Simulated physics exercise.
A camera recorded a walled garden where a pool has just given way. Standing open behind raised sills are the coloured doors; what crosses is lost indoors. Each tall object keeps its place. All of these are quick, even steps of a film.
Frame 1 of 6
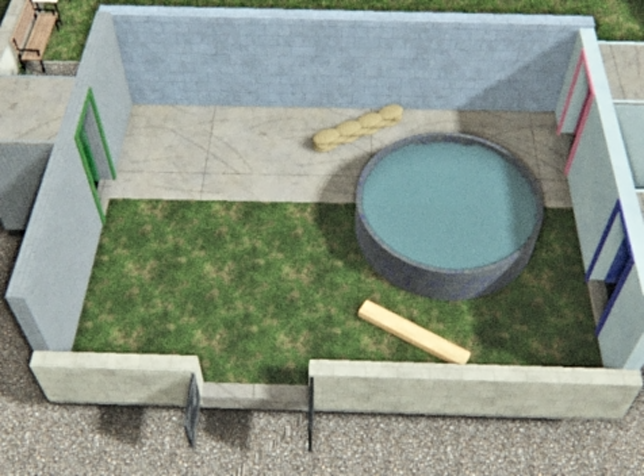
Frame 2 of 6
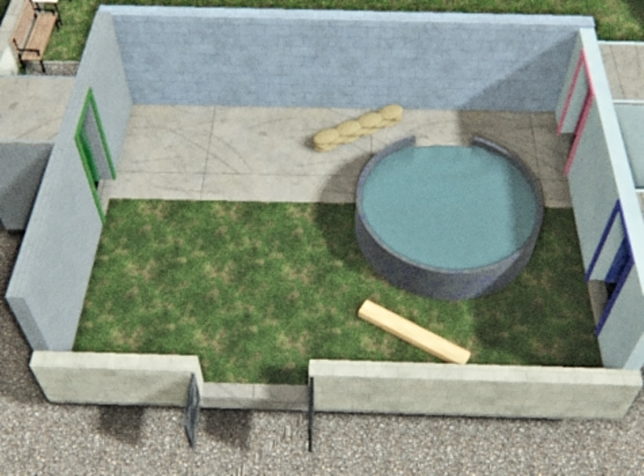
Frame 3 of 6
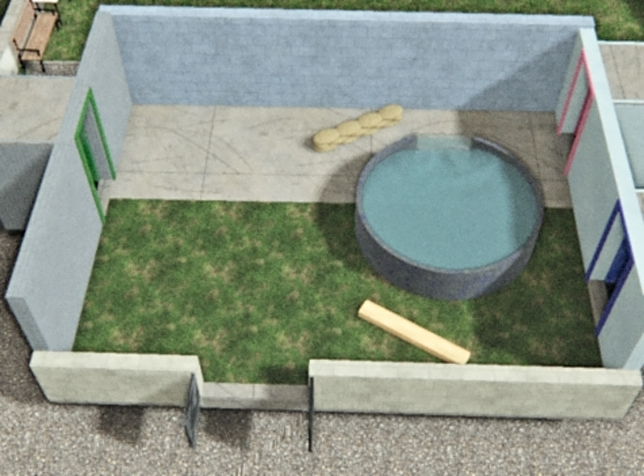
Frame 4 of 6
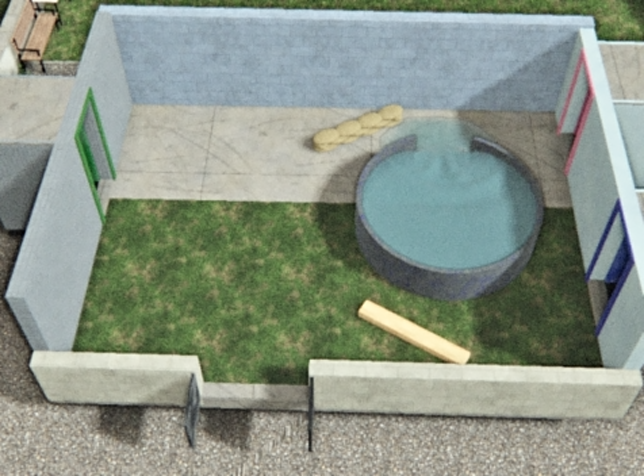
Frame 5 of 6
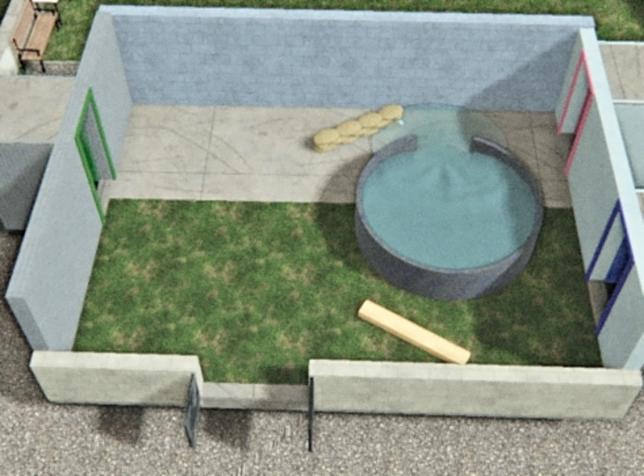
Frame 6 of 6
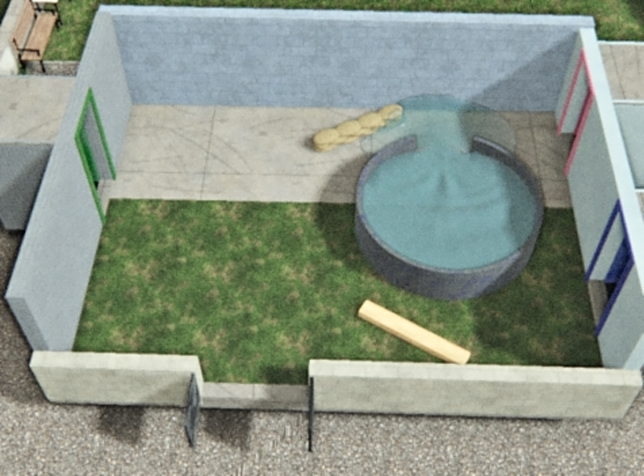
Water poured through a gap that opened in the far side of the round pool and spread in a thin sheet across the paving toward the back wall, while the pool's surface rippled.
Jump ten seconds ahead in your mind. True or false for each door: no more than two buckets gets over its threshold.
The blue door - true; the pink door - false; the green door - false.
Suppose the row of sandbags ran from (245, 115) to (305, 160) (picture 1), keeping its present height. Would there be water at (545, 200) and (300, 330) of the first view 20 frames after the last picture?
The first spot is soaked, the second untouched.
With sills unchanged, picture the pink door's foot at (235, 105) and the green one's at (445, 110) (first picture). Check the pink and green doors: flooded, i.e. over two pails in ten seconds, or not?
The pink one takes less, the green one floods.
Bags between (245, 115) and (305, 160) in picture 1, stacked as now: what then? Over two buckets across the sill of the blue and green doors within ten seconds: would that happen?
I reckon the blue one never gets there, and the green one never gets there.
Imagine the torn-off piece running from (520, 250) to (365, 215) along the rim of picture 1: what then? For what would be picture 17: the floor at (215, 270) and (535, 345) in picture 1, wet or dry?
In that order: Flooded, wet.
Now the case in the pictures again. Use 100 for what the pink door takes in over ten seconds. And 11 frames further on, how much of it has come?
Approximately 5 in a hundred, I reckon.
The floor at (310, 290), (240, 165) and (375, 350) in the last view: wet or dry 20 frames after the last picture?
Same order as asked: Dry as before; drenched; dry as before.
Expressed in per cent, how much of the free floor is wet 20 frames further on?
Roughly 45 percent.
A moment on, water covers 10 % of the floor; the blue door not reached, the pink door not reached, the green door not reached.
Next, water covers 25 % of the floor; the blue door not reached, the pink door under two buckets in, the green door not reached.
Then, water covers 45 % of the floor; the blue door not reached, the pink door far over two buckets in, the green door not reached.
Later, water covers 80 % of the floor; the blue door wet at the sill, nothing in, the pink door far over two buckets in, the green door under two buckets in.
In the end, water covers 95 % of the floor; the blue door wet at the sill, nothing in, the pink door far over two buckets in, the green door over two buckets in.
